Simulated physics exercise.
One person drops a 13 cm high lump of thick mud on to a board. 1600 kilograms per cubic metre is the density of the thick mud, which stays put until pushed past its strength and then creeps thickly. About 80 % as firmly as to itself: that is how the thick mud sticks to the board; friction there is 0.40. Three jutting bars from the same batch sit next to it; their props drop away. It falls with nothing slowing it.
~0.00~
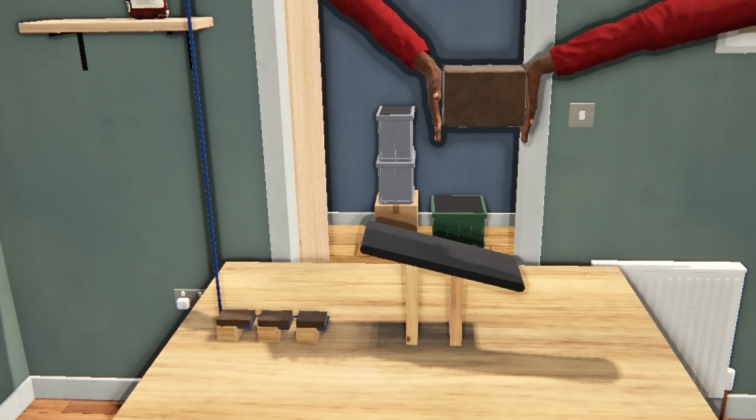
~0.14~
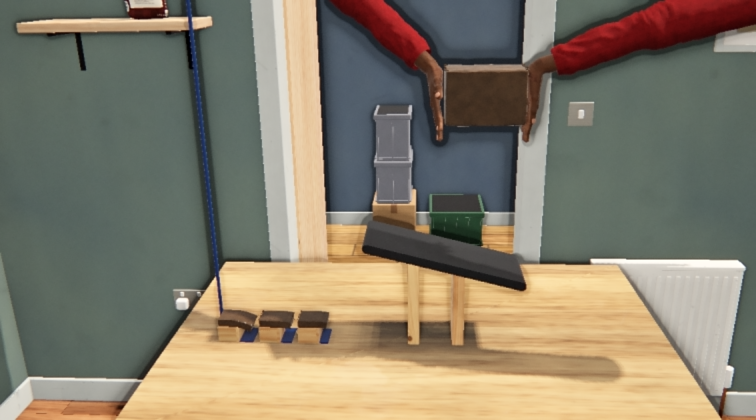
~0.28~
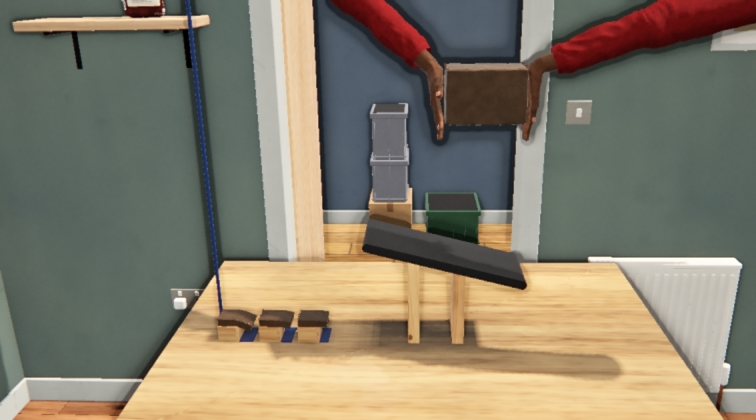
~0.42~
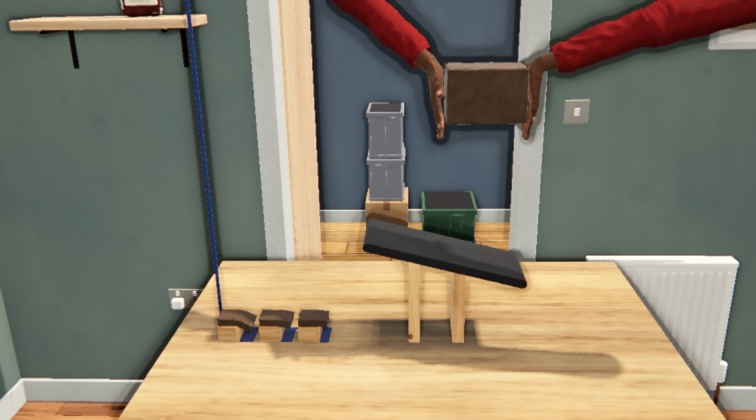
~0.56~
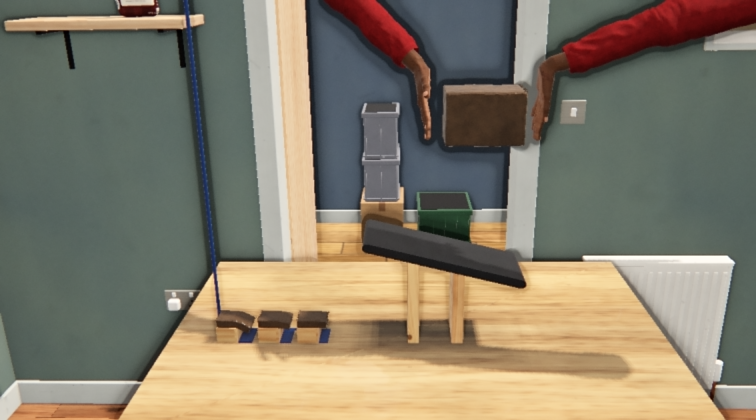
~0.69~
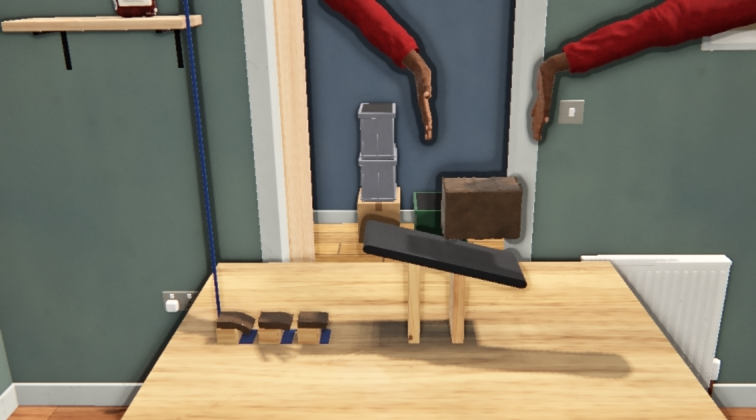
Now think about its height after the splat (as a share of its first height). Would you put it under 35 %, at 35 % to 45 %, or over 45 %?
I would put it over 45 %.
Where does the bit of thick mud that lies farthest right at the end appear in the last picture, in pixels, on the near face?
Around pixel (531, 280).
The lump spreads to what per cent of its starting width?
About 160 per cent.
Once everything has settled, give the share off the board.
I'd say close to 30 percent finishes off the board.
By 0.81 s, it stands 52 % of its first height and none has gone off the board.
By 0.94 s, it stands 51 % of its first height and 26 % has gone off the board.
By 1.08 s, it stands 51 % of its first height and 32 % has gone off the board.
By 1.21 s, it stands 51 % of its first height and 32 % has gone off the board.
By 1.40 s, at the end, it stands 51 % of its first height and 32 % has gone off the board.
